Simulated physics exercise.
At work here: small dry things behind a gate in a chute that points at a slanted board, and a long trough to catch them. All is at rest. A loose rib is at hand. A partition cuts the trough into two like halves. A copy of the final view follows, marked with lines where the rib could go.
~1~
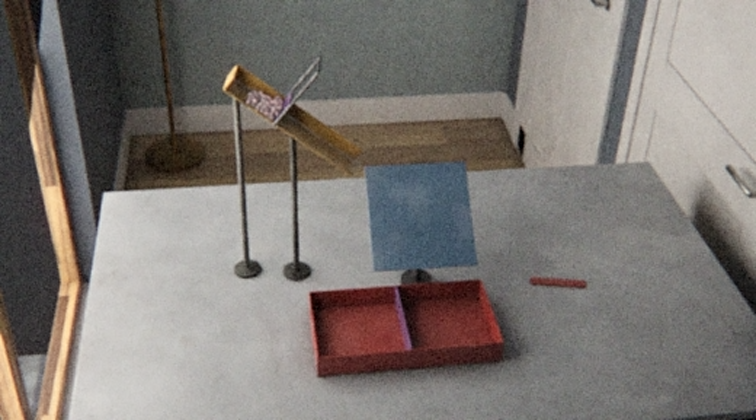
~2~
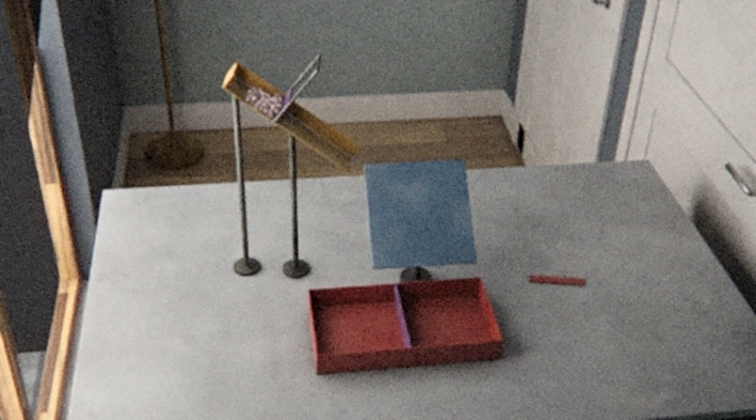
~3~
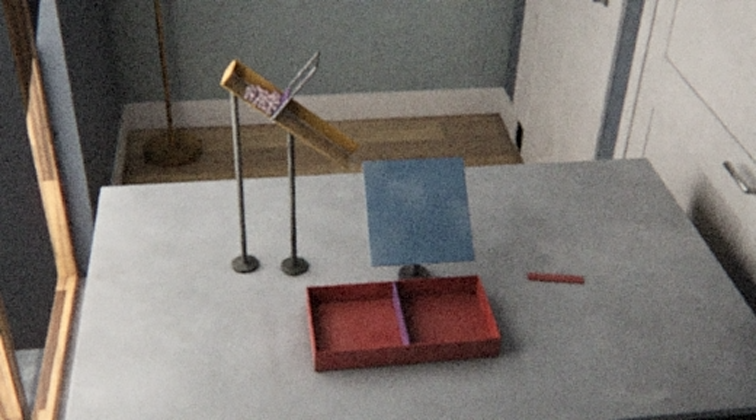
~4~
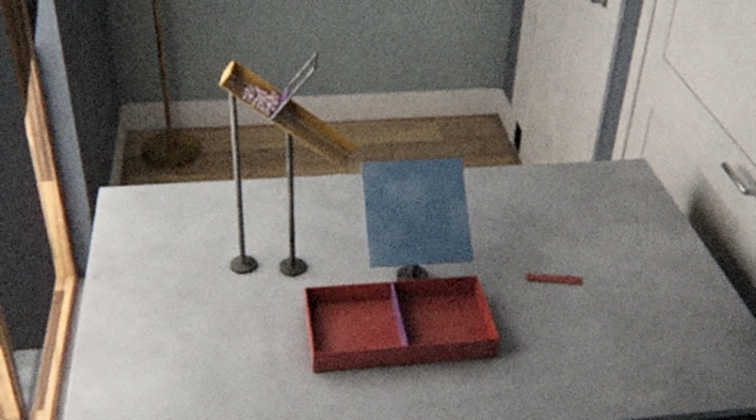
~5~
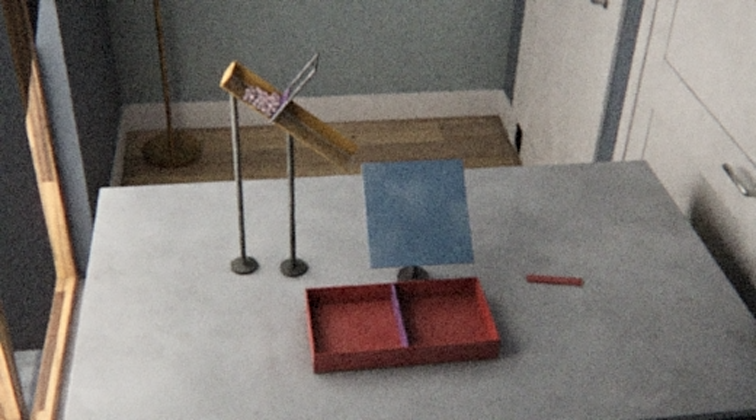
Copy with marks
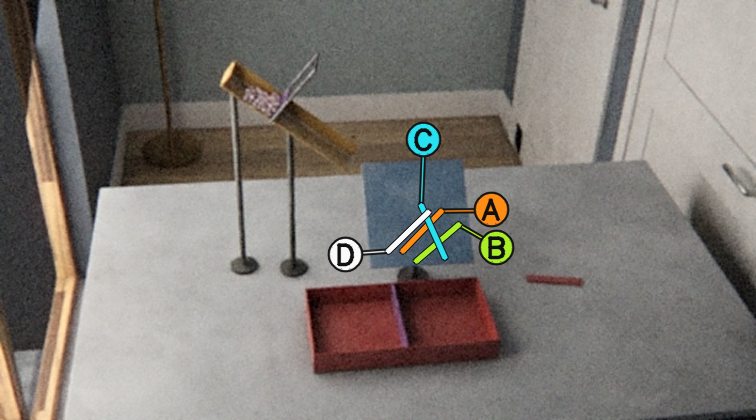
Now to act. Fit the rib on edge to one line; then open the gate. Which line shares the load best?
Line B does it best.
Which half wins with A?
Left.
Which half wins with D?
More lands on the left.
On the marked copy, line A from (441, 211) to (402, 251); line B from (458, 224) to (416, 261); line C from (421, 205) to (444, 257); line D from (428, 212) to (388, 251).
Choosing A, of what is caught, the bulk in the left half, a small share in the right.
Choosing B, of what is caught, close to two thirds in the left half, close to a third in the right.
Choosing C, of what is caught, a small share in the left half, all but a few in the right.
Choosing D, of what is caught, the bulk in the left half, a small share in the right.
